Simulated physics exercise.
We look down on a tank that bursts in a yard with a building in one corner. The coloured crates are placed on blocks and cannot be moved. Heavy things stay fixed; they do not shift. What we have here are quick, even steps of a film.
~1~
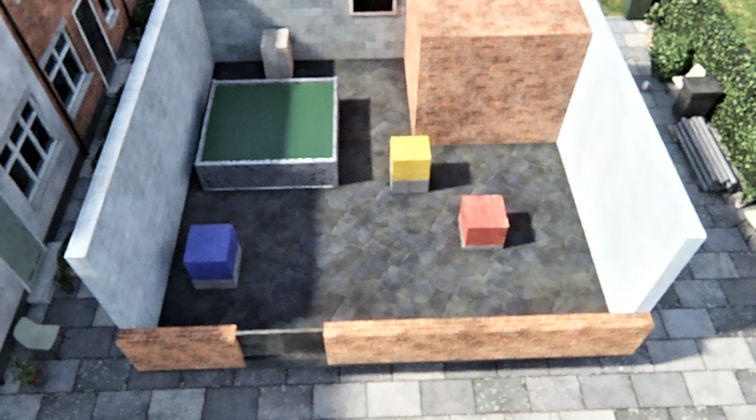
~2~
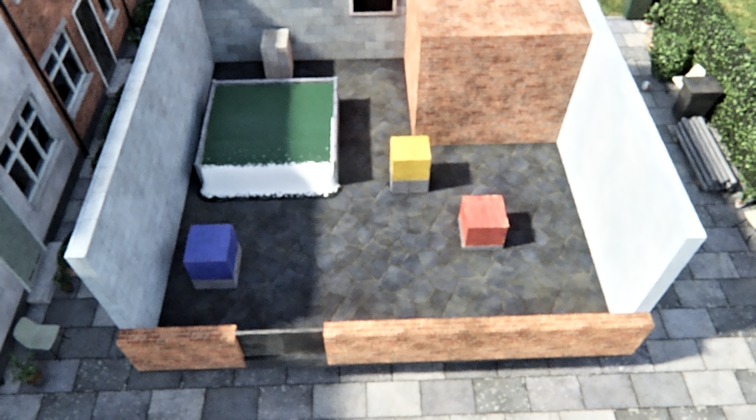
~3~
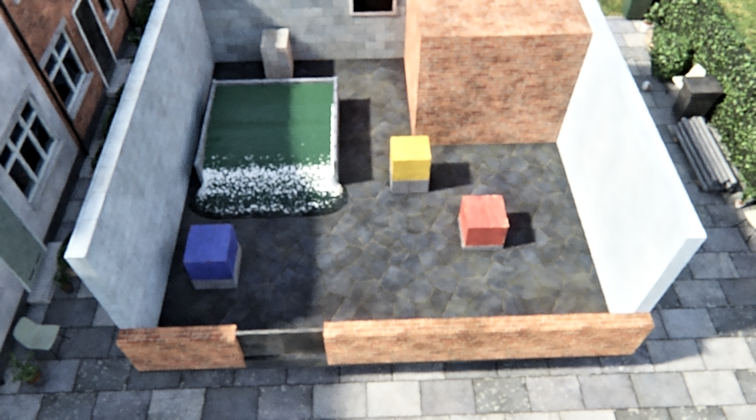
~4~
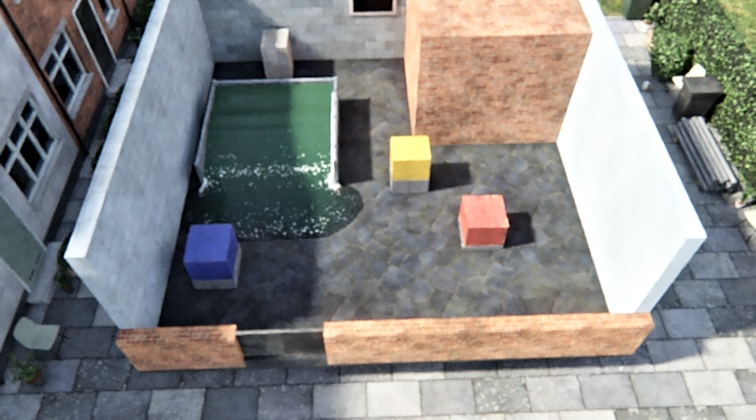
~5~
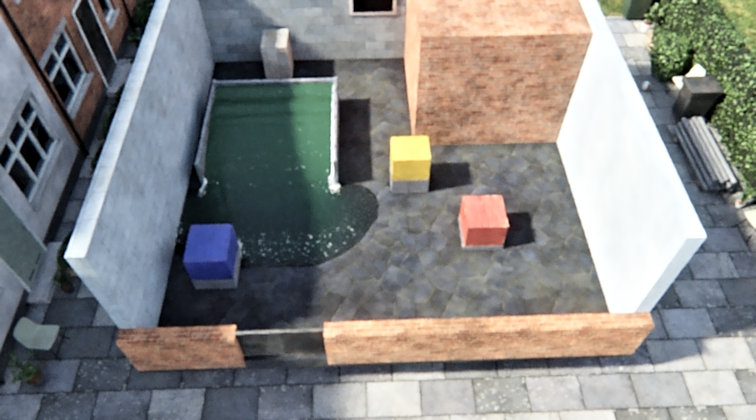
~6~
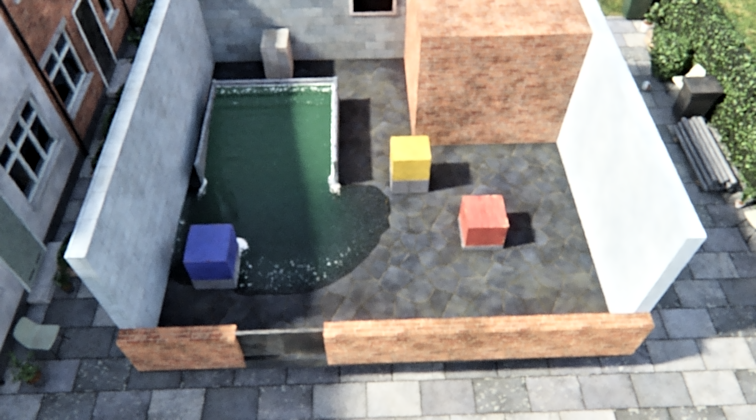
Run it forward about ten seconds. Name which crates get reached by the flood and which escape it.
The blue crate doesn't remain clear of the water all along; the red crate doesn't remain clear of the water all along; the yellow crate remains clear of the water all along.
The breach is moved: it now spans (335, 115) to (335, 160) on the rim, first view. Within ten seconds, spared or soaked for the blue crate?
In my view the blue one is never reached.
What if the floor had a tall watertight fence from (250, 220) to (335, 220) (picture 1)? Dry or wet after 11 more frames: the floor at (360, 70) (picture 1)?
There: Free of water.
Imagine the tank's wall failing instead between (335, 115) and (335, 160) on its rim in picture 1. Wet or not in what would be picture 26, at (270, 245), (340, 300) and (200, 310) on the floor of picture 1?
Unwetted / soaked / unwetted.
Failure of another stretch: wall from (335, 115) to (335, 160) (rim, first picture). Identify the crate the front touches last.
My answer: The crate marked blue.
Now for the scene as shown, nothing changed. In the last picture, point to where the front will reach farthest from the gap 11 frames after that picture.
Somewhere around (485, 338).
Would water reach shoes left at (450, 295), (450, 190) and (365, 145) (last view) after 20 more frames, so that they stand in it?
Result by point, in sequence: Waterlogged, then unwetted, then unwetted.
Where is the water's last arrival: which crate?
The red one, I reckon.
A moment on, water covers 35 % of the floor; the blue crate water round its plinth, the red crate not reached, the yellow crate water round its plinth.
Next, water covers 40 % of the floor; the blue crate water round its plinth, the red crate water round its plinth, the yellow crate water round its plinth.
Then, water covers 55 % of the floor; the blue crate water round its plinth, the red crate water round its plinth, the yellow crate water round its plinth.
Later, water covers 80 % of the floor; the blue crate water round its plinth, the red crate water round its plinth, the yellow crate water round its plinth.
In the end, water covers 95 % of the floor; the blue crate was topped, the red crate was topped, the yellow crate stayed above the water.
